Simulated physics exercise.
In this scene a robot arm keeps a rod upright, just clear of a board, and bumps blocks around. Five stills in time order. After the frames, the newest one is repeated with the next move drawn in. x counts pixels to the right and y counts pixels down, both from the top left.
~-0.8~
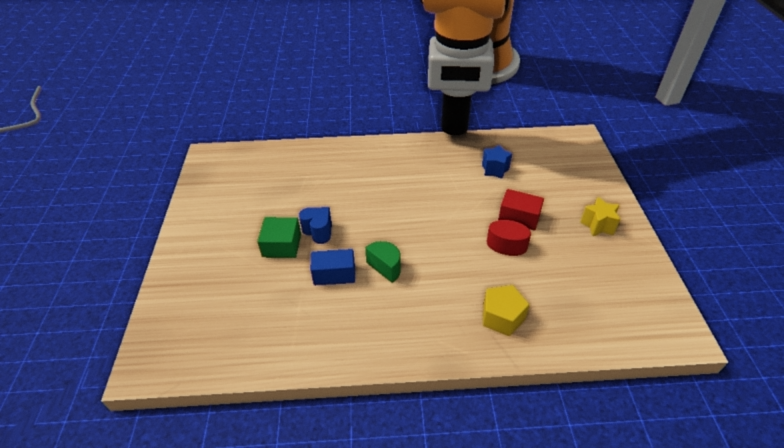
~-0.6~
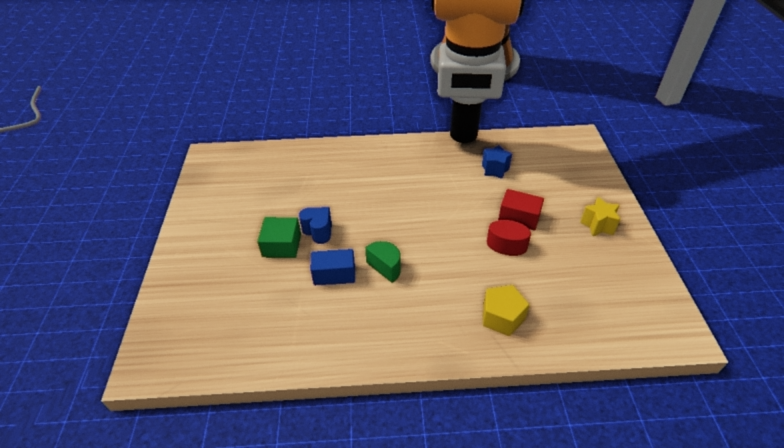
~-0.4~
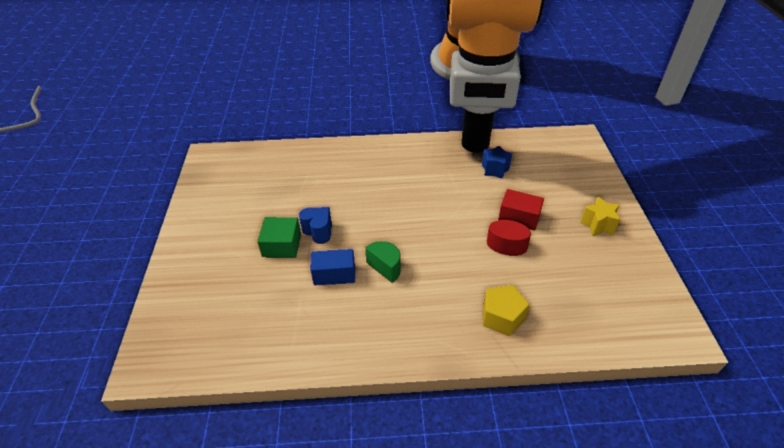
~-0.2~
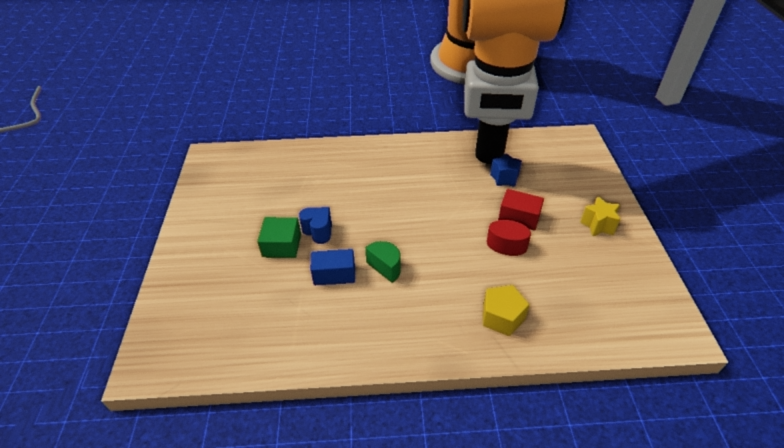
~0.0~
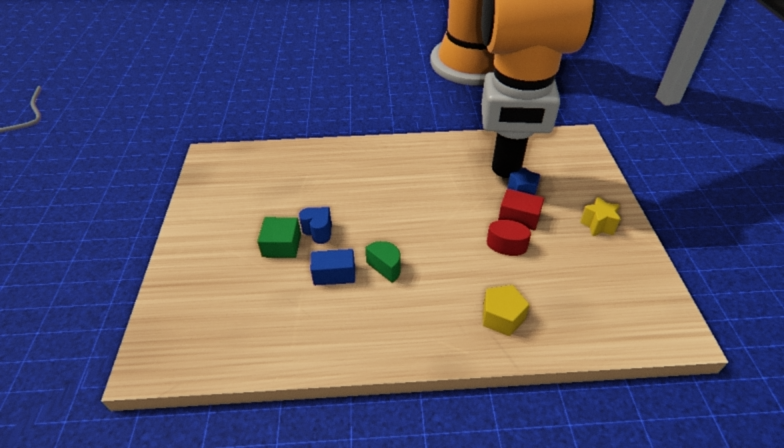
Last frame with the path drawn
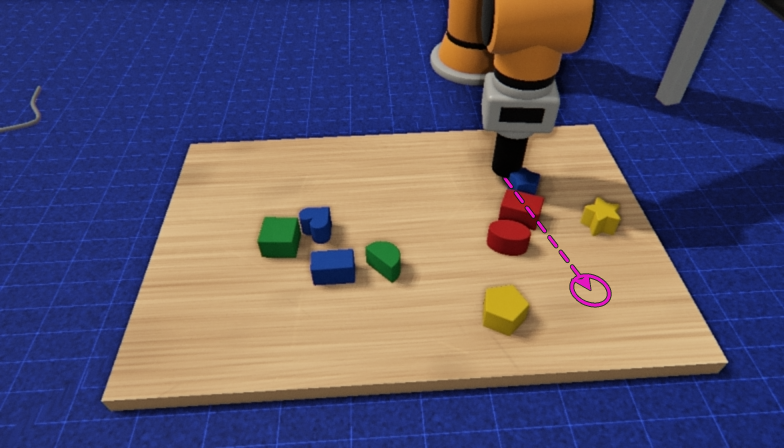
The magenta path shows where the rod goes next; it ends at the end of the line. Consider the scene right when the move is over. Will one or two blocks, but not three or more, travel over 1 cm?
That would be a no.
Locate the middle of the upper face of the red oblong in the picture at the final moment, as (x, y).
Just about (529, 232).
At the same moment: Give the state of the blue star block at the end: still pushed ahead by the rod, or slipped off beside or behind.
The rod has moved past the blue star block by the time the path ends.
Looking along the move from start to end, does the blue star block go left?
The answer is yes.
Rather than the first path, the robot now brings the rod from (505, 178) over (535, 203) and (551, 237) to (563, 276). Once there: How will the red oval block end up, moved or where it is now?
It does get moved.
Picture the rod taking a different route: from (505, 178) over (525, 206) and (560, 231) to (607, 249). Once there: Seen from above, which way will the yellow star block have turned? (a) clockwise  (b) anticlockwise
Correct choice: A.
The drawn path runs straight from (505, 178) to (590, 290).
On the path given first. One third of the way, rod at (531, 201); red oblong at (524, 213); blue star block at (562, 201), turned 35° anticlockwise.
Two thirds of the way, rod at (560, 238); red oval block at (502, 239), turned 35° clockwise; red oblong at (529, 232), turned 45° clockwise; blue star block at (576, 208), turned 85° anticlockwise; yellow star block at (608, 209).
At the end, rod at (594, 281); red oval block at (502, 239), turned 35° clockwise; red oblong at (529, 232), turned 45° clockwise; blue star block at (576, 208), turned 85° anticlockwise; yellow star block at (608, 209).
